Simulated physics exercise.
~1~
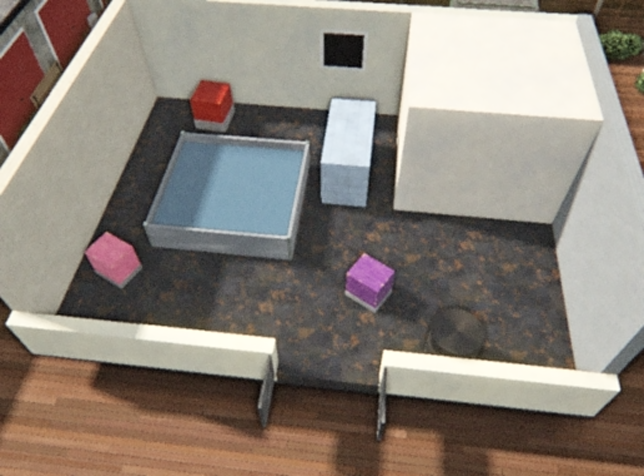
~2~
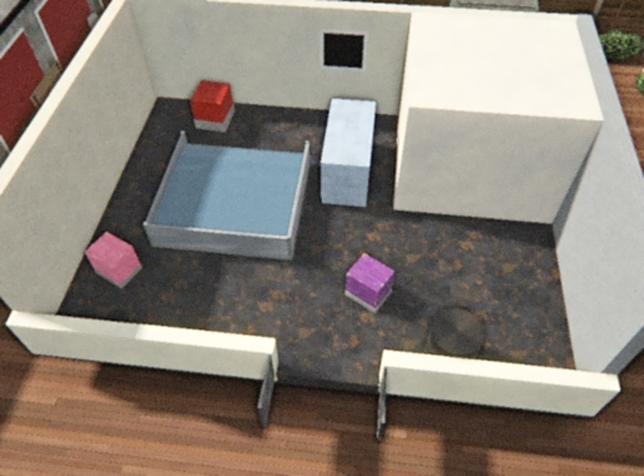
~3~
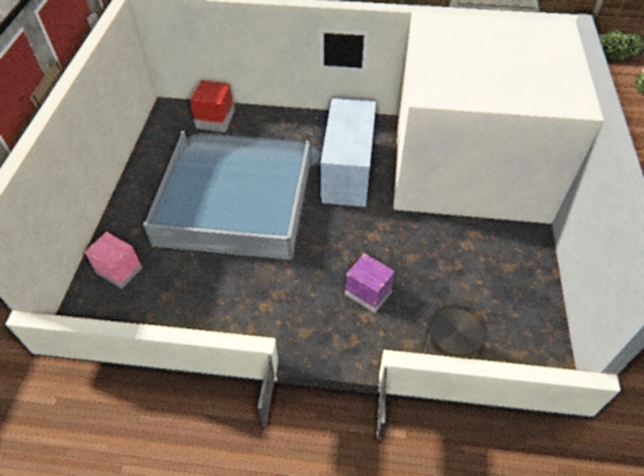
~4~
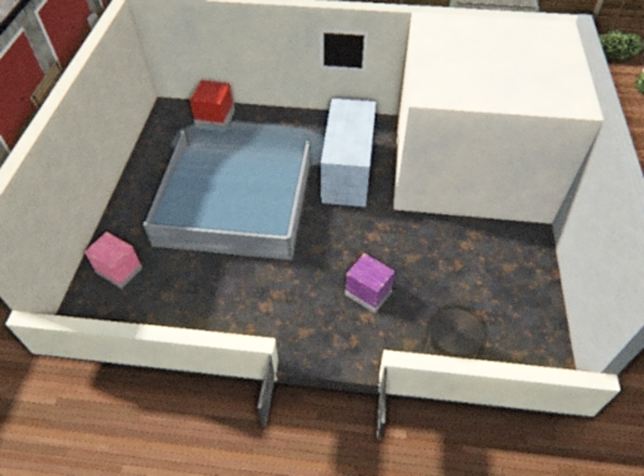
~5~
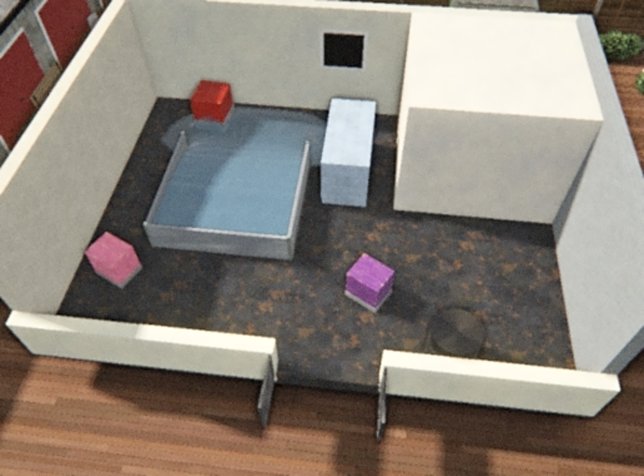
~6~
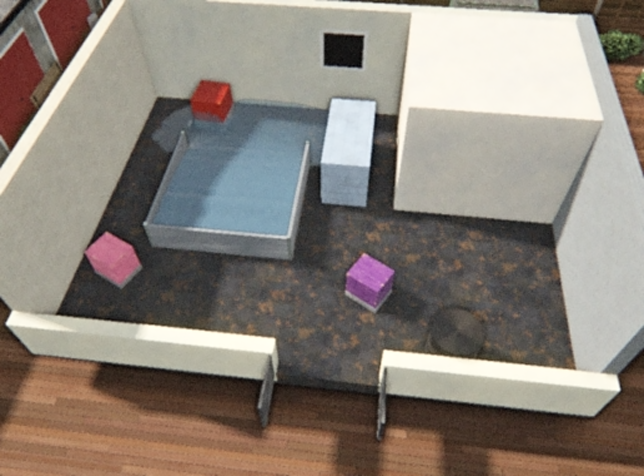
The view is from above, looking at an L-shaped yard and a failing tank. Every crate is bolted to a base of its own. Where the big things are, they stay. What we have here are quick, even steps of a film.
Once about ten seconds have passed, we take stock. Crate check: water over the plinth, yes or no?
Purple crate yes, red crate yes, pink crate yes.
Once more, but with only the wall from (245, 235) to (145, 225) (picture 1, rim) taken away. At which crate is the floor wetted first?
Answer: The crate marked pink.
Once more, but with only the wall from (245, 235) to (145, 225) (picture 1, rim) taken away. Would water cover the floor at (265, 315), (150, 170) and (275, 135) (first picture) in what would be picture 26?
Spot one inundated, spot two inundated, spot three spared.
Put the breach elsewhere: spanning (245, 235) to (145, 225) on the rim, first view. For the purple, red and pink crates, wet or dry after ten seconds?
Going through them, the purple crate gets reached, the red crate is never reached and the pink crate gets reached.
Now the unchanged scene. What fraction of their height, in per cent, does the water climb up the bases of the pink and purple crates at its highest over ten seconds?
The first comes to 170 per cent and the second to 160 per cent.
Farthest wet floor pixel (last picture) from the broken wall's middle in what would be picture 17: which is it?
By then the tip should be at about (397, 119).
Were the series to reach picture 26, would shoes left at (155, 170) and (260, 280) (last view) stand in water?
In order: Submerged and waterless.
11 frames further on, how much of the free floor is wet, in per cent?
My estimate is roughly 25 percent.
A moment on, water covers 20 % of the floor; the purple crate not reached, the red crate water round its plinth, the pink crate not reached.
Next, water covers 25 % of the floor; the purple crate not reached, the red crate water round its plinth, the pink crate not reached.
Then, water covers 40 % of the floor; the purple crate water round its plinth, the red crate water round its plinth, the pink crate water round its plinth.
Later, water covers 80 % of the floor; the purple crate water round its plinth, the red crate water round its plinth, the pink crate water round its plinth.
In the end, water covers 95 % of the floor; the purple crate was topped, the red crate was topped, the pink crate was topped.
